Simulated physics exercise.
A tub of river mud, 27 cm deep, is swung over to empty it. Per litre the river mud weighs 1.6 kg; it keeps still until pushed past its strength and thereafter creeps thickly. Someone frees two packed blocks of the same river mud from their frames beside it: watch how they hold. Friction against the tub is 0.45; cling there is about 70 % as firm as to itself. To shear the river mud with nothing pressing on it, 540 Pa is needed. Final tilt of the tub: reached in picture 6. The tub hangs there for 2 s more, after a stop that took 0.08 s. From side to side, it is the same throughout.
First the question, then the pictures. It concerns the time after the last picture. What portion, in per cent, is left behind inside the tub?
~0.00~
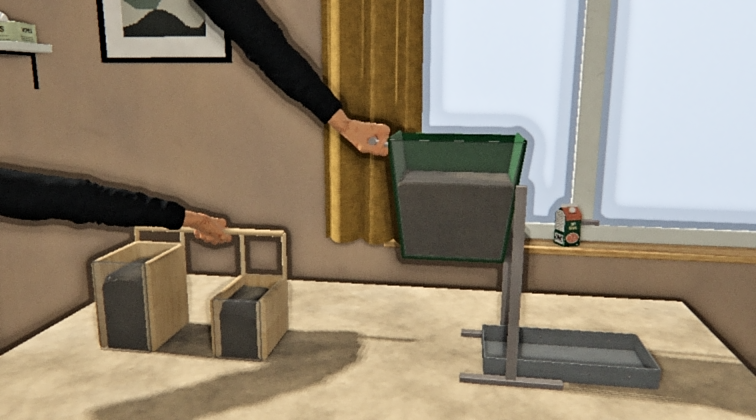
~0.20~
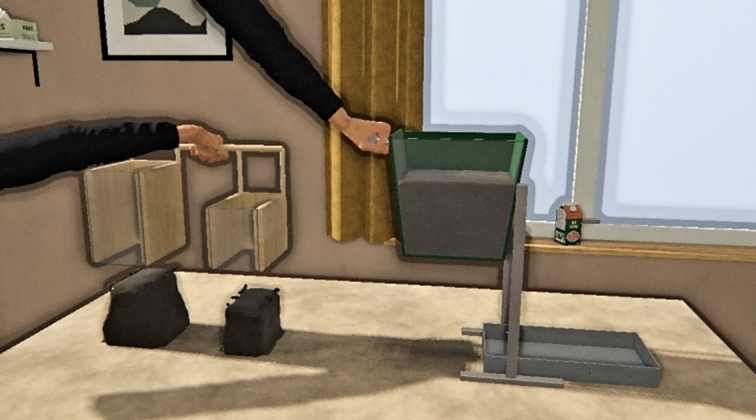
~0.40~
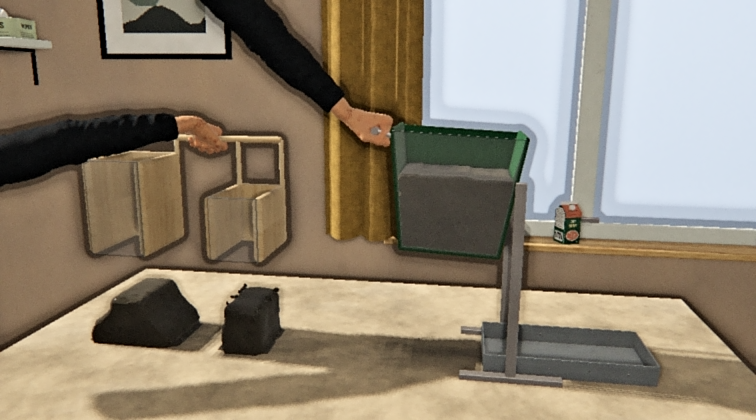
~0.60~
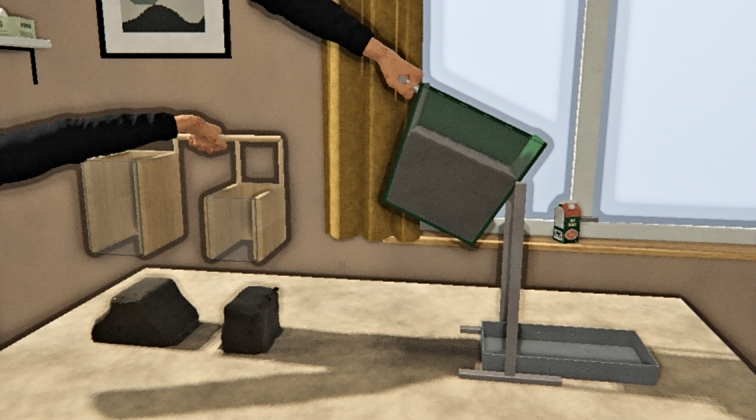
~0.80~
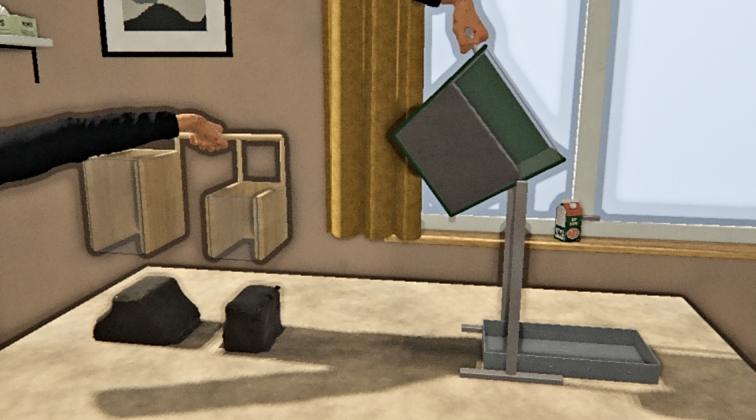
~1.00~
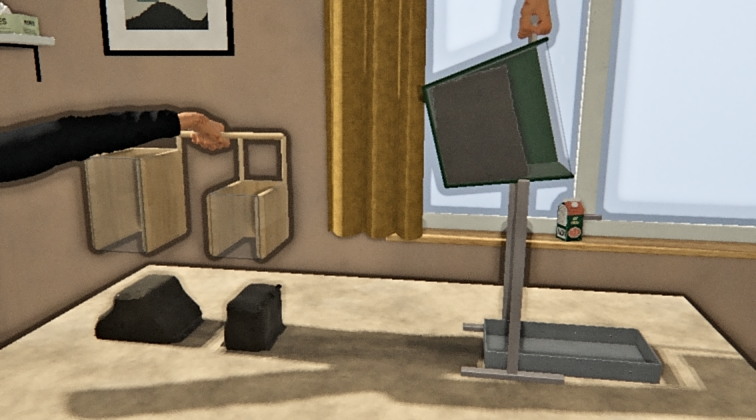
The portion left inside is around 92 %.
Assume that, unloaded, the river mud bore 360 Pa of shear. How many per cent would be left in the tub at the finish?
It would come to about 70 %.
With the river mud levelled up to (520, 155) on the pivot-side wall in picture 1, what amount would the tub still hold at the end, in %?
Around 65 per cent.
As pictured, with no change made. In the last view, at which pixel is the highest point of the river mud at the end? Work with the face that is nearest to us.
About (480, 109).
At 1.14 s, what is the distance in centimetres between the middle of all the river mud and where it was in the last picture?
About 3 cm.
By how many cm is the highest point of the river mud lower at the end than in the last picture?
9 cm.
By 1.14 s, the tub is at 76 degrees and holds 100 %.
By 1.31 s, the tub is at 76 degrees and holds 98 %.
By 1.48 s, the tub is at 76 degrees and holds 94 %.
By 1.65 s, the tub is at 76 degrees and holds 93 %.
By 3.00 s, at the end, the tub is at 76 degrees and holds 92 %.
